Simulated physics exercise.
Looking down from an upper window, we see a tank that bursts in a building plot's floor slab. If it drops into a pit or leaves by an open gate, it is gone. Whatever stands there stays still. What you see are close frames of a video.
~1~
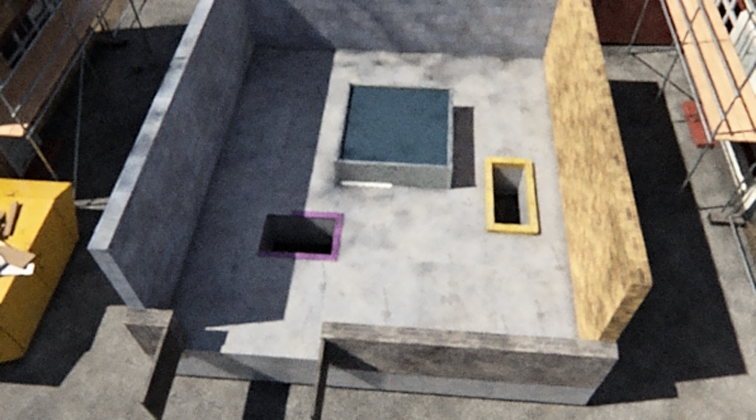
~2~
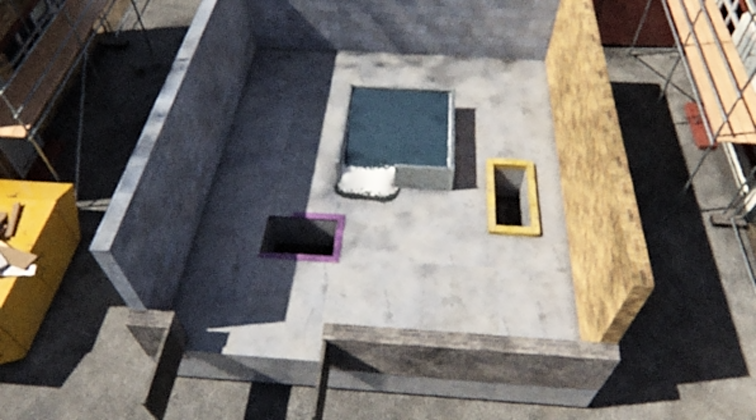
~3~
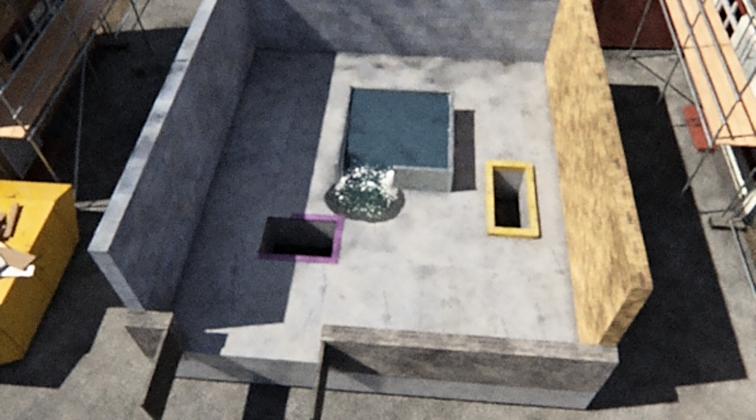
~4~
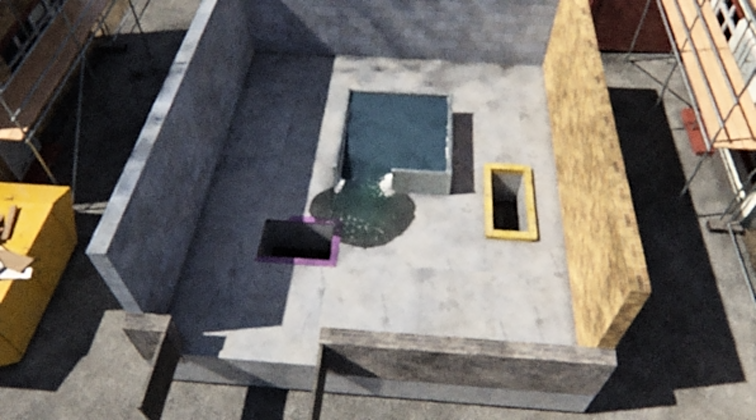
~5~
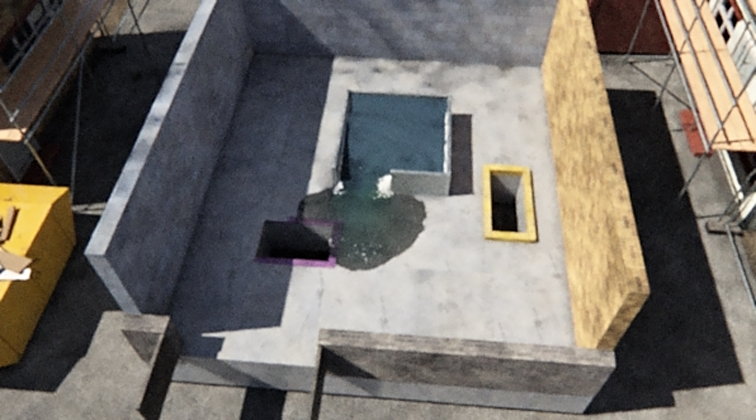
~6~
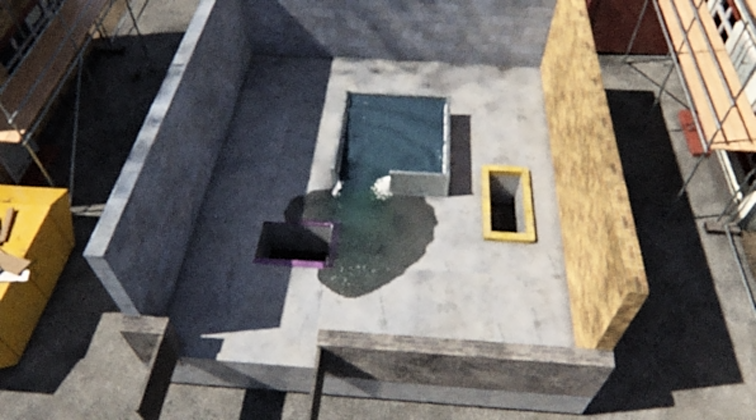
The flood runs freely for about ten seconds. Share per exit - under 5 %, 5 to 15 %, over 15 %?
Result: Gate: A twentieth to fifteen per cent. Purple pit: Upwards of fifteen per cent. Yellow pit: Short of a twentieth.
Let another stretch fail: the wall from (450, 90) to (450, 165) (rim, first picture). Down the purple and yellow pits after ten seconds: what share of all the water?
Shares: Purple at 4 percent, yellow at 15 percent.
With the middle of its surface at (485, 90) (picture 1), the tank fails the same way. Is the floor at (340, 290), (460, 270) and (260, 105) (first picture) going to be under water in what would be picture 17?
Spot 1 wetted, spot 2 wetted, spot 3 unwetted.
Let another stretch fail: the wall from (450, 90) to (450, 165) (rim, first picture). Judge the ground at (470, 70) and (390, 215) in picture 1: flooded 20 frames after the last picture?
Submerged, then untouched.
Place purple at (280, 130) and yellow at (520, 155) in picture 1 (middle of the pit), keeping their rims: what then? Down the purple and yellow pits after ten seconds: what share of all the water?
Roughly: Purple pit 0 %, yellow pit 0 %.
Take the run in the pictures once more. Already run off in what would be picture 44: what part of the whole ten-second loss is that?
That comes to 80 per cent, as I work it out.
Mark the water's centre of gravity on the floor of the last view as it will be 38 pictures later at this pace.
Near pixel (417, 214).
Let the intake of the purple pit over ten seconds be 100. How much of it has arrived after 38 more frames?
Estimate: Roughly 80 %.
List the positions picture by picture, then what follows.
The open tank at (397, 126) is whole and still, in the first frame.
The front is at (394, 194), out from the gap at (368, 177), in the second frame.
The front is at (384, 217), out from the gap at (367, 180), in the third frame.
Water pours out at (365, 183) and has run to (373, 242), in the fourth frame.
Water pours out at (364, 184) and has run to (366, 265), in the fifth frame.
The front is at (358, 291), out from the gap at (363, 184), in the sixth frame.
A moment on, water covers 15 % of the floor; the gate 0 %, the purple pit 5 %, the yellow pit 0 %.
Next, water covers 20 % of the floor; the gate 2 %, the purple pit 11 %, the yellow pit 0 %.
Then, water covers 25 % of the floor; the gate 5 %, the purple pit 17 %, the yellow pit 0 %.
Later, water covers 30 % of the floor; the gate 9 %, the purple pit 24 %, the yellow pit 0 %.
In the end, water covers 45 % of the floor; the gate 13 %, the purple pit 30 %, the yellow pit 0 %.
